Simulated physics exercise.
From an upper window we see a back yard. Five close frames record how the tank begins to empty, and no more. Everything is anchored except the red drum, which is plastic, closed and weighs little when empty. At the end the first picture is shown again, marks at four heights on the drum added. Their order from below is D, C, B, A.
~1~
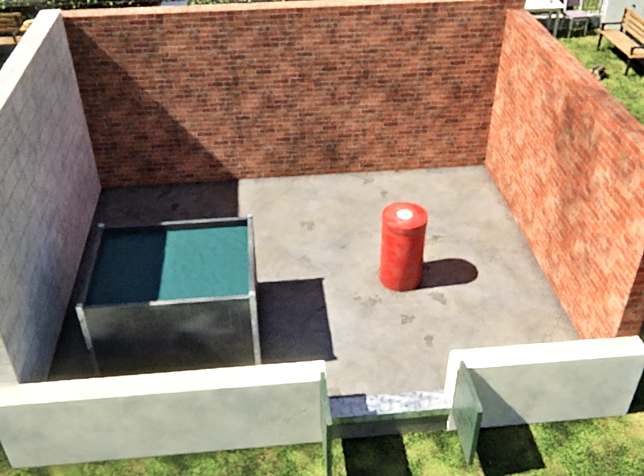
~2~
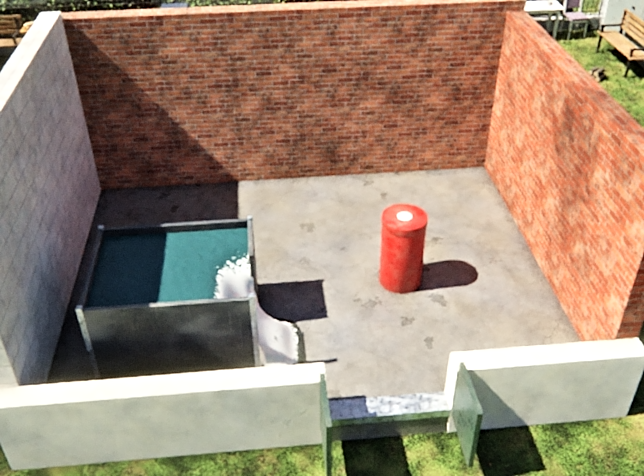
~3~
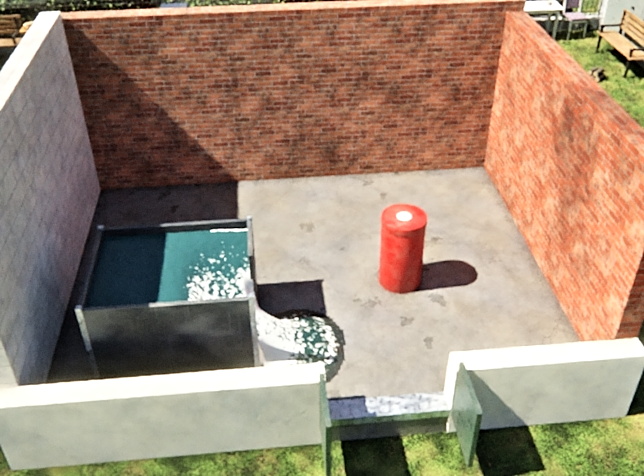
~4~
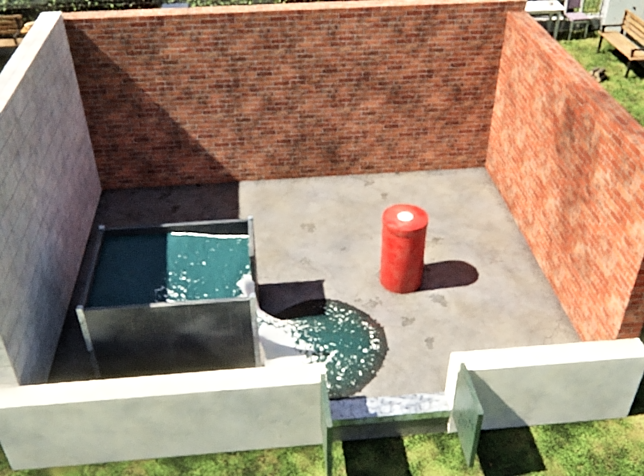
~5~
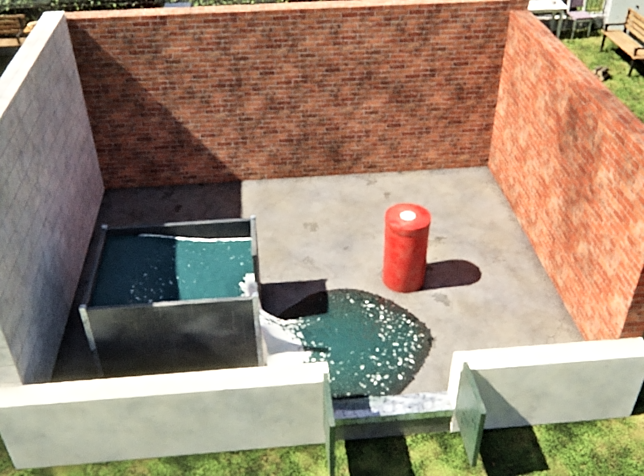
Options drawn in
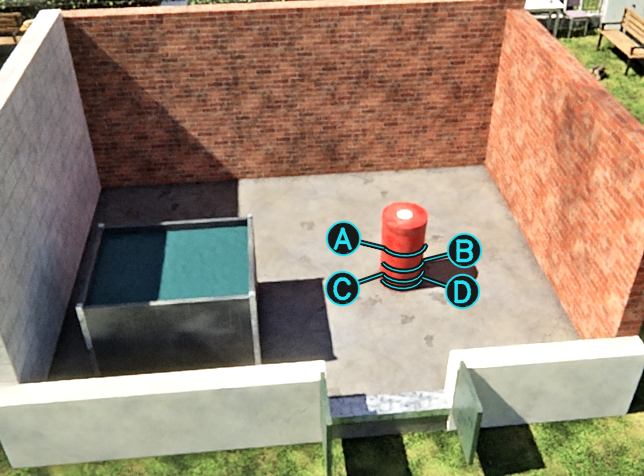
Water pours from the right side of a metal tank and spreads across the yard.
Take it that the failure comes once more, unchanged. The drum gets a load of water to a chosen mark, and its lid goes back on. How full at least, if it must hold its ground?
That is line B.
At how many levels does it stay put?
Two of them.
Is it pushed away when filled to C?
Yes, it does.
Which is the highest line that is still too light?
Here it is line C.
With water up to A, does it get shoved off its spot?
No, that is safe.
On the marked copy, A at (407, 255); B at (406, 271); C at (405, 281); D at (405, 288); from the bottom up D, C, B, A.
If A is chosen, it does not move.
If B is chosen, it does not move.
If C is chosen, it is pushed about half its own width away.
If D is chosen, it is pushed about 4 times its own width away.
